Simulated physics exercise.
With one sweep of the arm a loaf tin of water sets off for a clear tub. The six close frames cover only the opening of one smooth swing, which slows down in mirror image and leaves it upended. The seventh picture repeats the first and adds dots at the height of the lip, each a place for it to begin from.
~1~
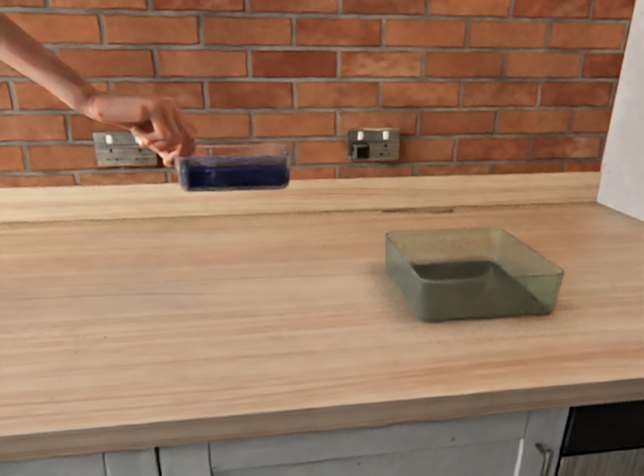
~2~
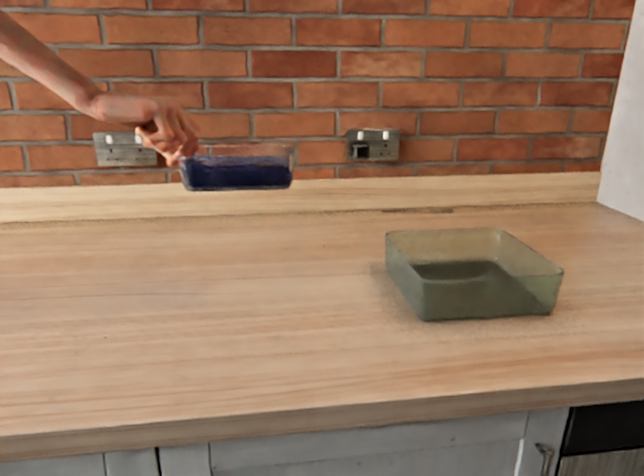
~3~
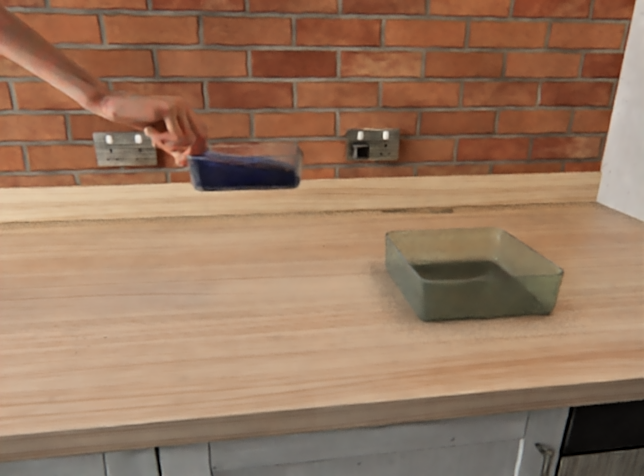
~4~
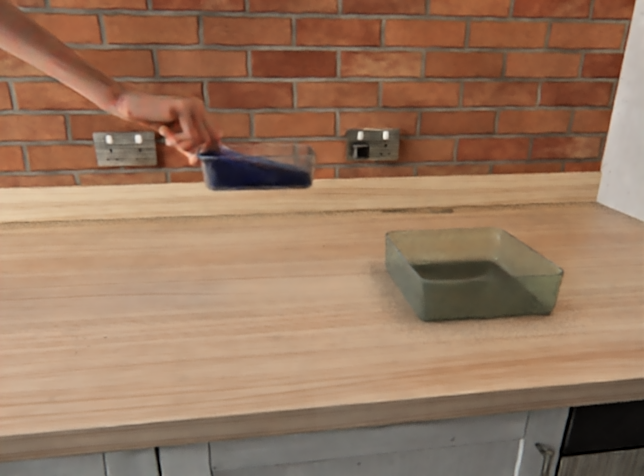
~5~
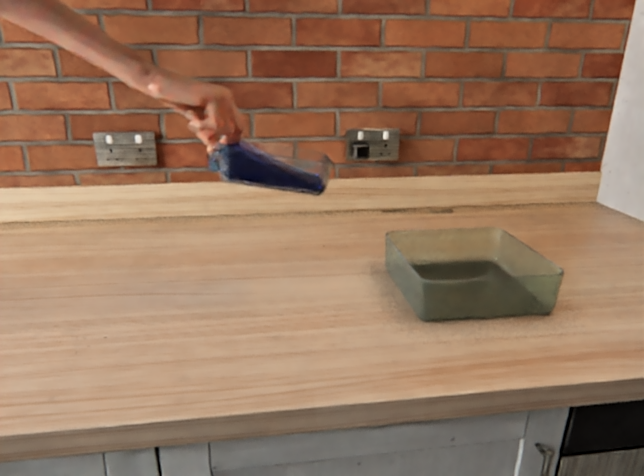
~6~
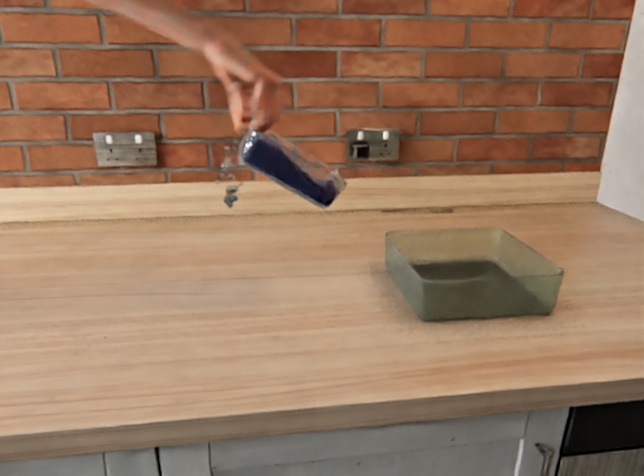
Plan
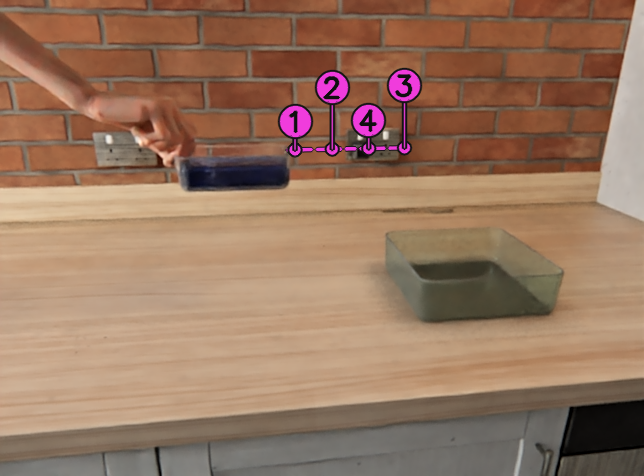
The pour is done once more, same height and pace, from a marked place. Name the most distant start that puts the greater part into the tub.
Spot 2.
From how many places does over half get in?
Three of the four.
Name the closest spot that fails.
Spot 1.
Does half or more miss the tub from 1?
Yes, that goes wrong.
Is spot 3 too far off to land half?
No, not at all.
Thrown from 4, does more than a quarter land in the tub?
Yes, clearly.
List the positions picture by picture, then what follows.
Upright, lip at (288, 150); tub from (416, 319) to (552, 310); nothing has left yet.
Upright, lip at (291, 149); nothing has left yet.
Upright, lip at (299, 149); nothing has left yet.
Upright, lip at (311, 149); water is over the rim, down to (201, 153).
Tipped about 10°, lip at (328, 158); water is over the rim, down to (215, 168).
Tipped about 32°, lip at (342, 178); water is over the rim, down to (230, 203).
On the marked copy, 1 at (295, 149); 2 at (332, 149); 3 at (404, 147); 4 at (368, 148).
If 1 is chosen, about 28 % lands in the tub, 64 % falls short and 8 % goes beside or beyond.
If 2 is chosen, about 74 % lands in the tub, 15 % falls short and 11 % goes beside or beyond.
If 3 is chosen, about 90 % lands in the tub, 7 % falls short and 4 % goes beside or beyond.
If 4 is chosen, about 81 % lands in the tub, 5 % falls short and 13 % goes beside or beyond.
